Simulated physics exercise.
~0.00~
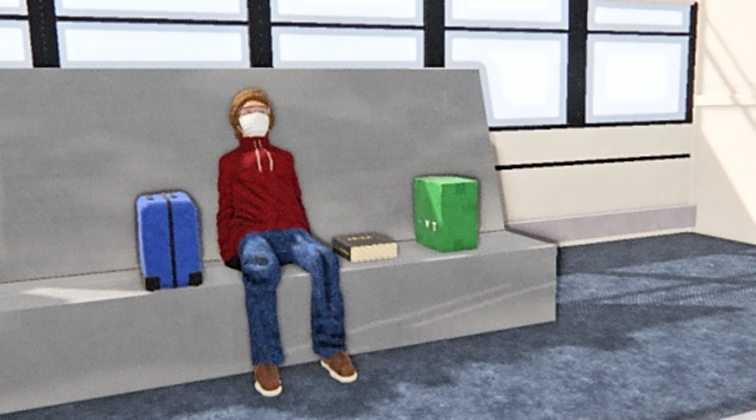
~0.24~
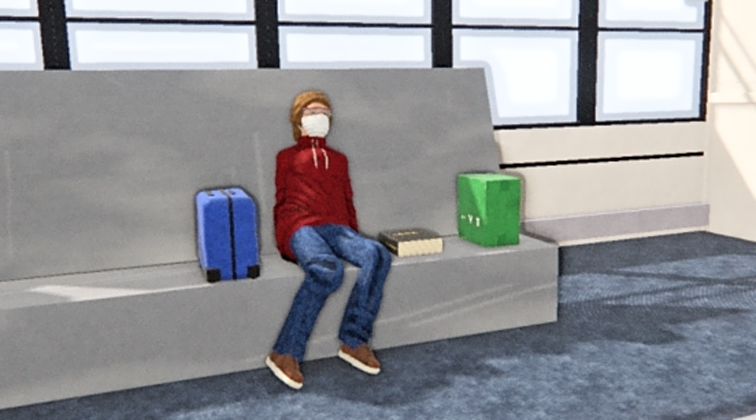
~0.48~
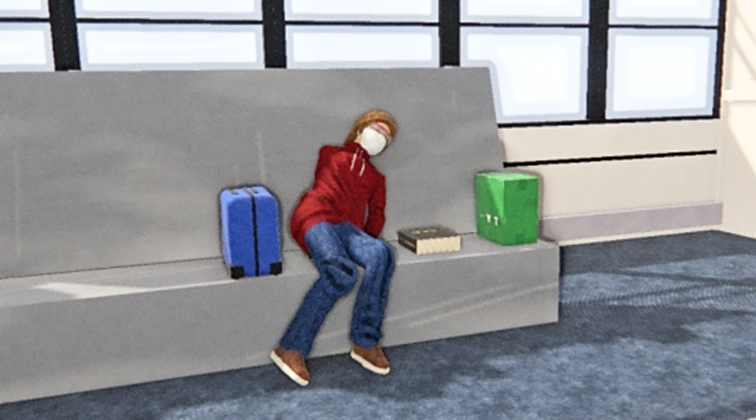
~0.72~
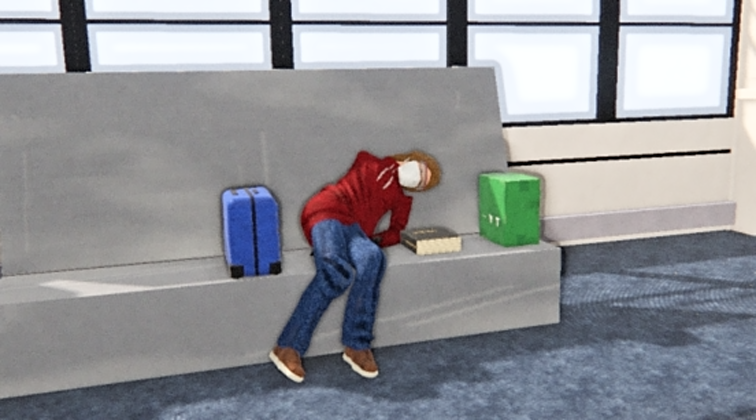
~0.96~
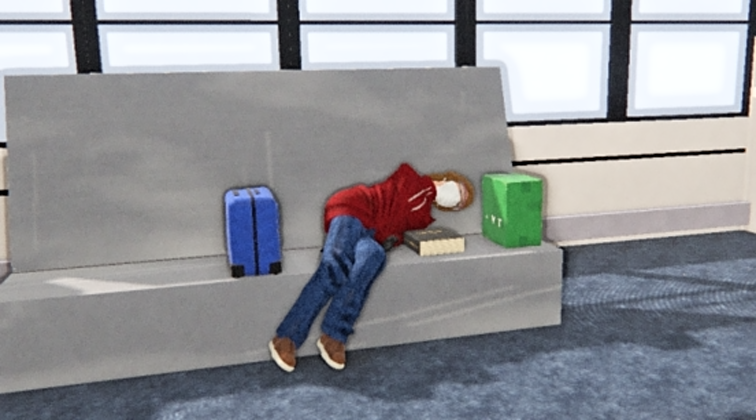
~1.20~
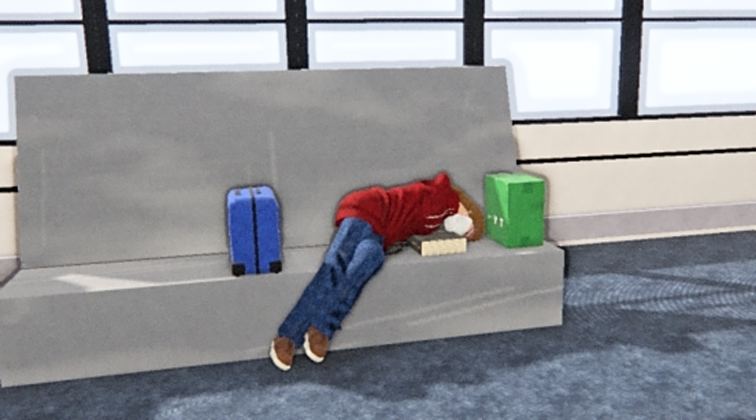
Masked sleeper in a red hoodie slumping sideways to the right across a grey bench, luggage sliding right but staying on.
